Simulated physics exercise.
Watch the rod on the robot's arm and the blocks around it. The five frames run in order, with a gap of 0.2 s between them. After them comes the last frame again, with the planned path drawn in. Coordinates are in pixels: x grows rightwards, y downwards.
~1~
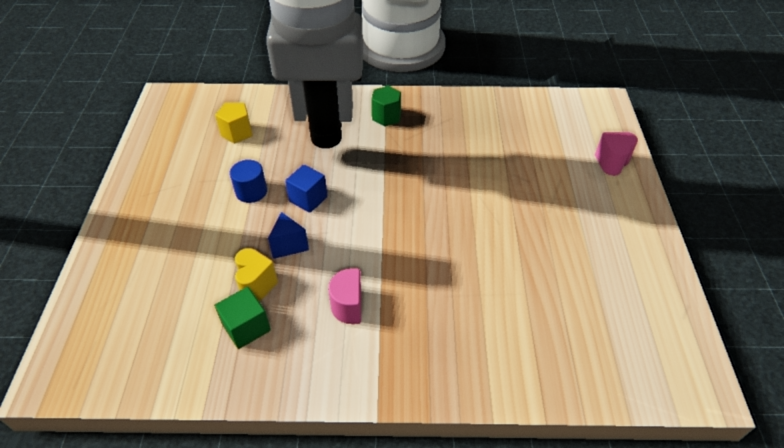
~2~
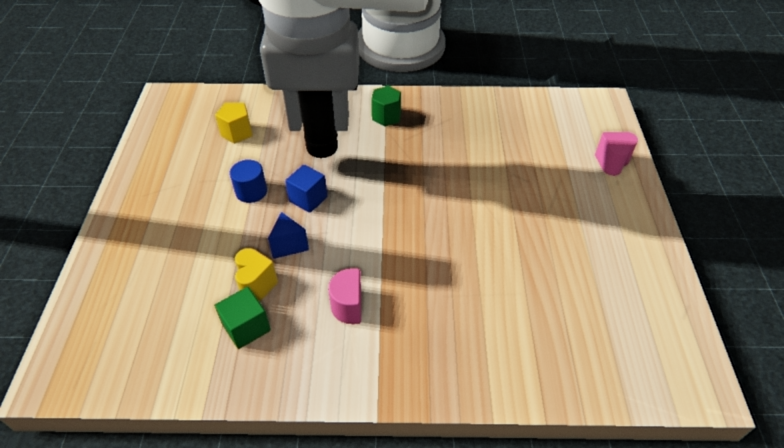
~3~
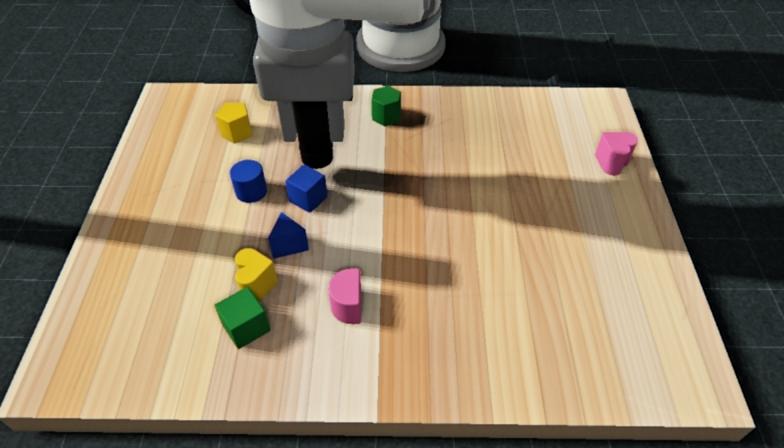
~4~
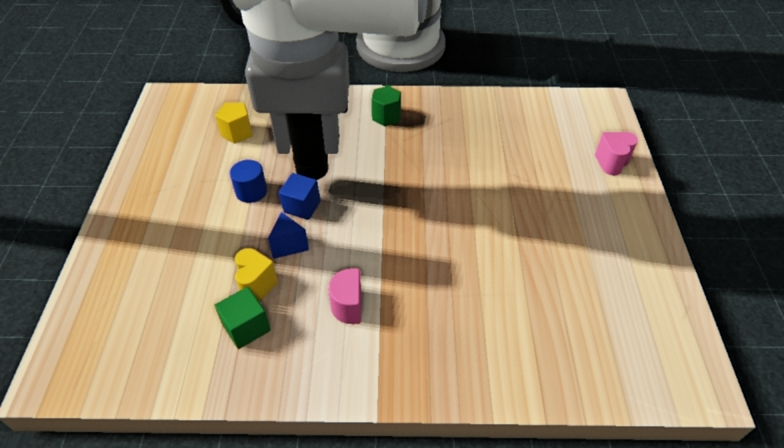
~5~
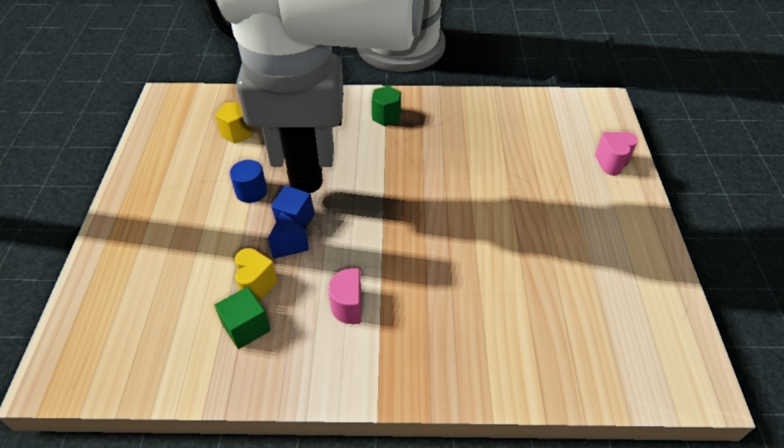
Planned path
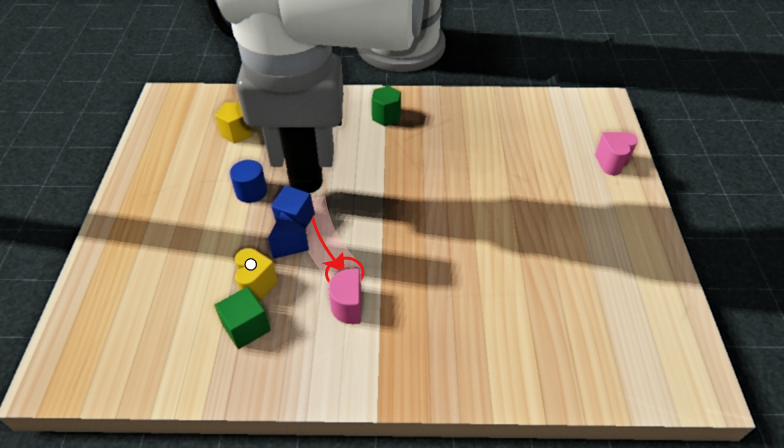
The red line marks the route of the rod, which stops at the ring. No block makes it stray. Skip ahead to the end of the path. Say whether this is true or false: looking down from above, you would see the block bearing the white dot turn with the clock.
The statement is incorrect.
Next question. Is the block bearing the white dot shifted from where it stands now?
Yes - that is the case.
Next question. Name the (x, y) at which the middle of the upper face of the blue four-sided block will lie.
It is going to be at (286, 231).
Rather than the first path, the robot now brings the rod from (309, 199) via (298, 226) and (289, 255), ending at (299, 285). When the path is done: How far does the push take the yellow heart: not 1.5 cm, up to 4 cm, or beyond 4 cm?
I'd go with 1.5 to 4 cm for this block.
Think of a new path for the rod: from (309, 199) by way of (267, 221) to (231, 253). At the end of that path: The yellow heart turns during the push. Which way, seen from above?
Verdict: Counterclockwise.
The line goes from (309, 199) over (319, 236) to (345, 273); the dot is on the yellow heart.
The first path, step by step. One third of the way, rod at (312, 209); yellow heart at (245, 268); blue three-sided block at (272, 244); blue four-sided block at (287, 222), turned 20° clockwise.
Two thirds of the way, rod at (325, 234); yellow heart at (238, 270), turned 25° anticlockwise; blue three-sided block at (263, 249), turned 25° clockwise; blue four-sided block at (286, 231), turned 40° clockwise.
At the end, rod at (343, 258); yellow heart at (238, 270), turned 25° anticlockwise; blue three-sided block at (263, 249), turned 25° clockwise; blue four-sided block at (286, 231), turned 40° clockwise; pink D-shaped block unmoved.
